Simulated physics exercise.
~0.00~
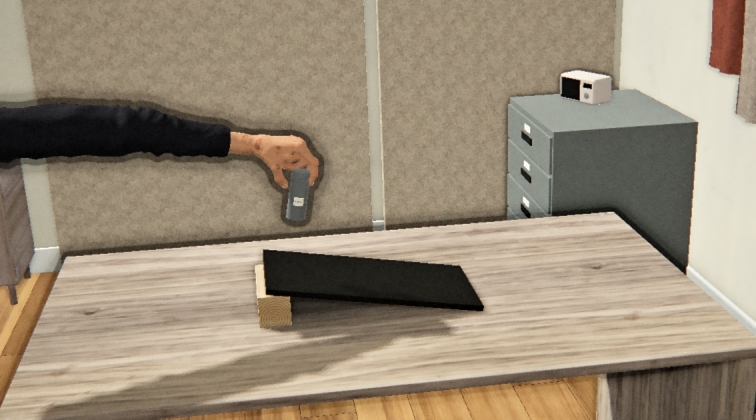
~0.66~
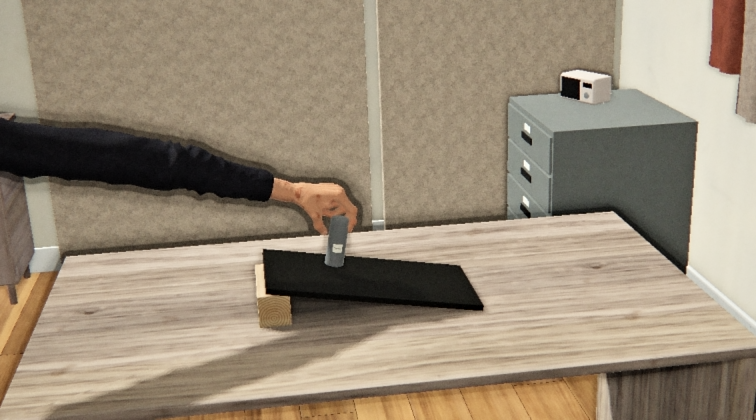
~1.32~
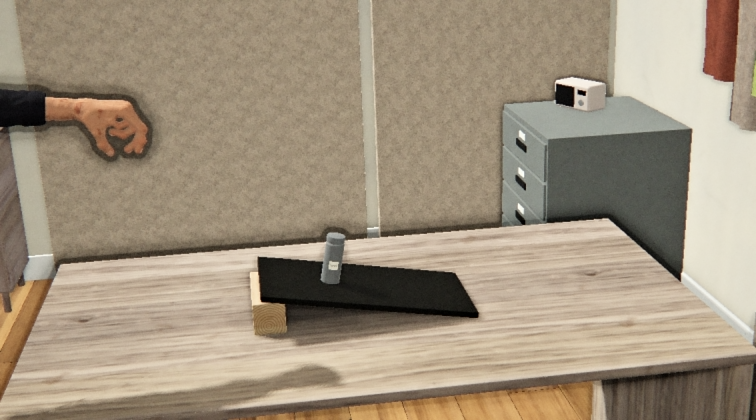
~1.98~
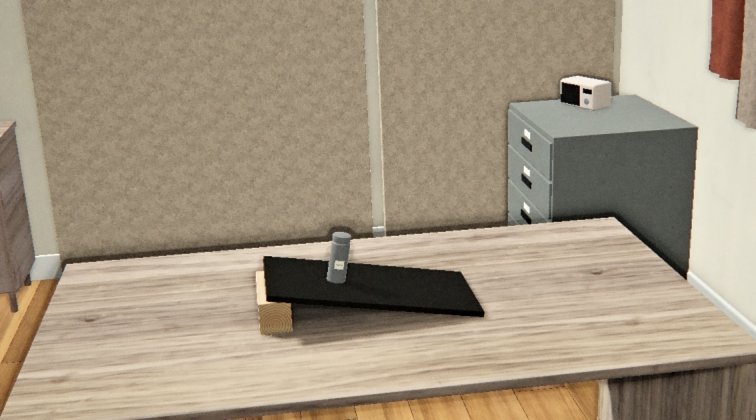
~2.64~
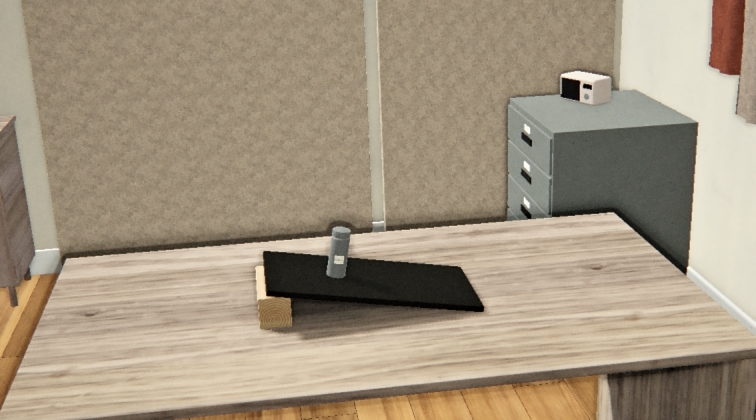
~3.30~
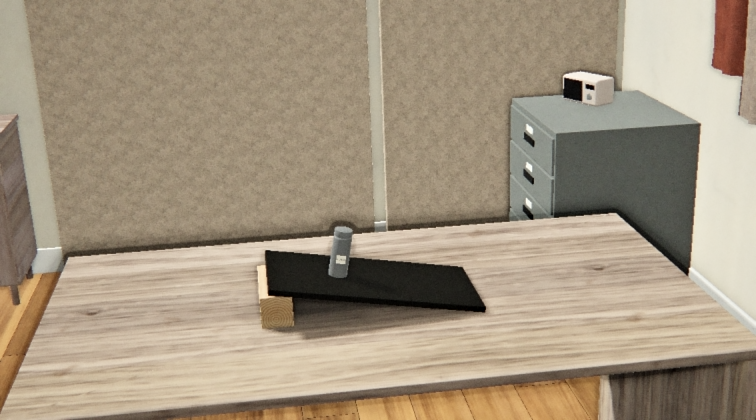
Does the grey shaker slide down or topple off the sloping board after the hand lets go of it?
No, the grey shaker stays where the hand put it, still upright with a slight lean on the sloping board.
